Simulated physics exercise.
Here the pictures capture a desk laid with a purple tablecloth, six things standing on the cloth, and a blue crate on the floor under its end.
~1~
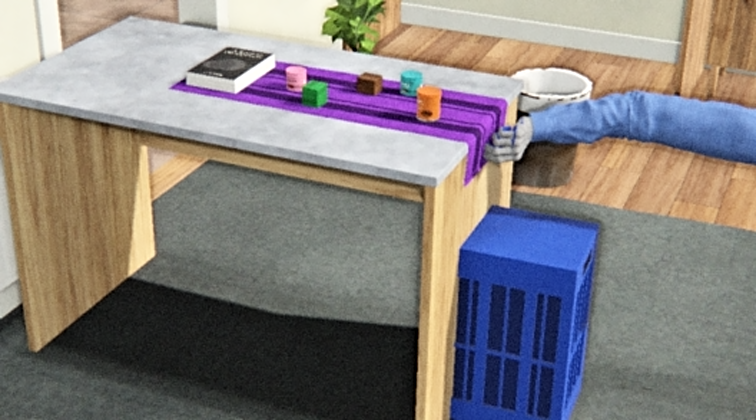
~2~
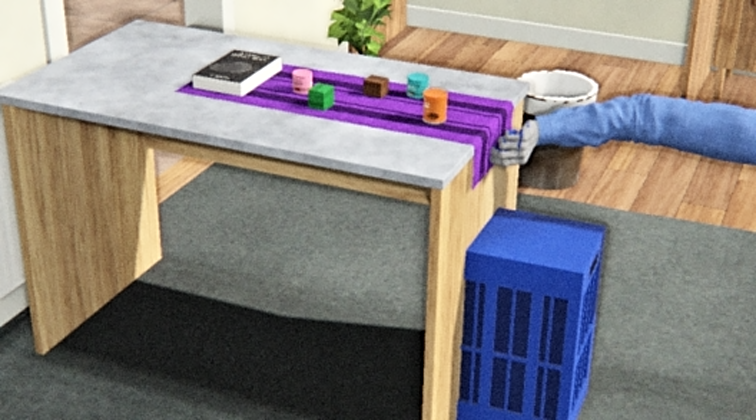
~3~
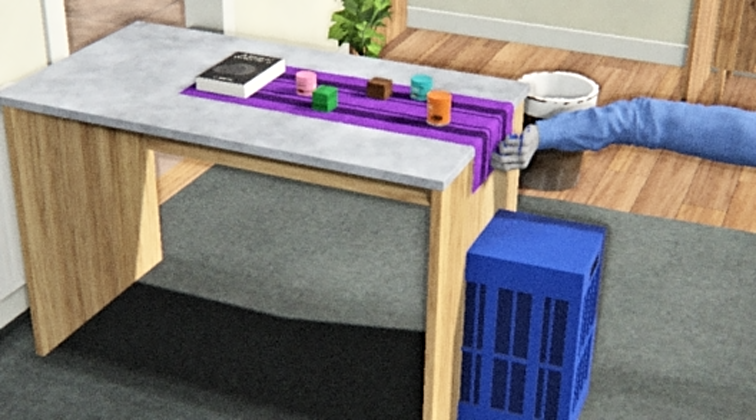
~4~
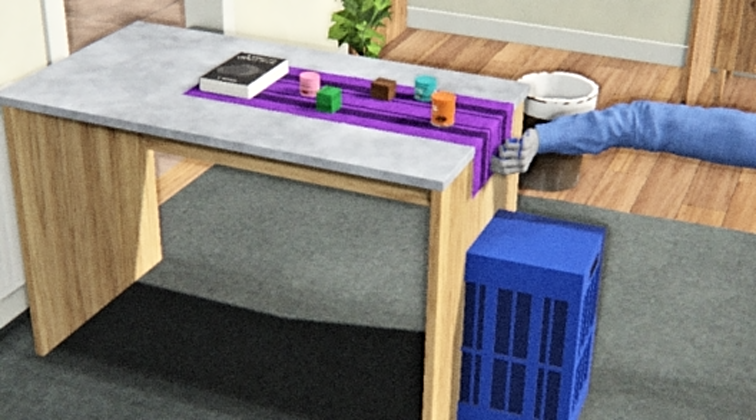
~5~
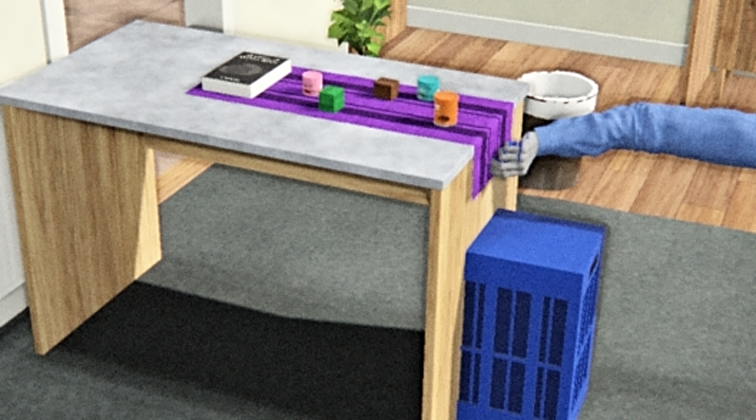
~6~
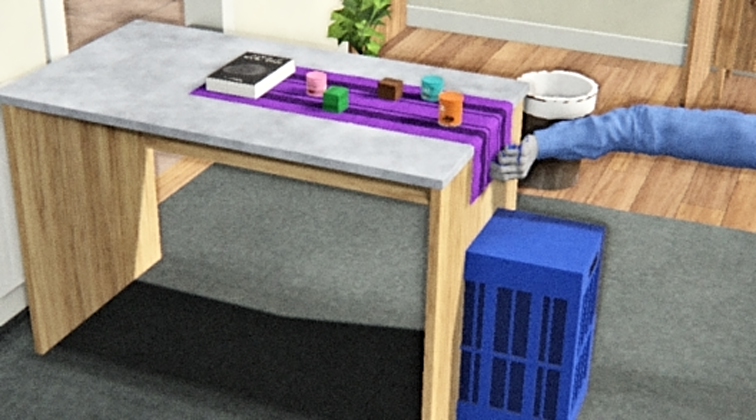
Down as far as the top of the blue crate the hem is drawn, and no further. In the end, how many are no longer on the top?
Lost over the edge: One.
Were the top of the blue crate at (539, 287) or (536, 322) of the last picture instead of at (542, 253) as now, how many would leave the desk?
2 and 3.
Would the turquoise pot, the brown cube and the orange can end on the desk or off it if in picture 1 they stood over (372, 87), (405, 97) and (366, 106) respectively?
The turquoise pot does not fall; the brown cube does not fall; the orange can keeps its place on top.
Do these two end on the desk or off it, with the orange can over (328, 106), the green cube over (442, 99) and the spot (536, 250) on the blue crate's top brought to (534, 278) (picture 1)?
The orange can stays on; the green cube drops off.
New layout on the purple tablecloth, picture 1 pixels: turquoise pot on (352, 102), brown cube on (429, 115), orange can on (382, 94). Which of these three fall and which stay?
The turquoise pot will stay where it is, the brown cube will end up off, the orange can will stay where it is.
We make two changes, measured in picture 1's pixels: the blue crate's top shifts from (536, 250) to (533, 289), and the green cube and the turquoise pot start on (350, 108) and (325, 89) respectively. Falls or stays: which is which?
Result: Green cube still there, turquoise pot still there.
Soon after, hem near (490, 212); all still up.
After that, hem on the crate; orange can gone.
In the end, hem on the crate; orange can gone. The count of fallen things is one.
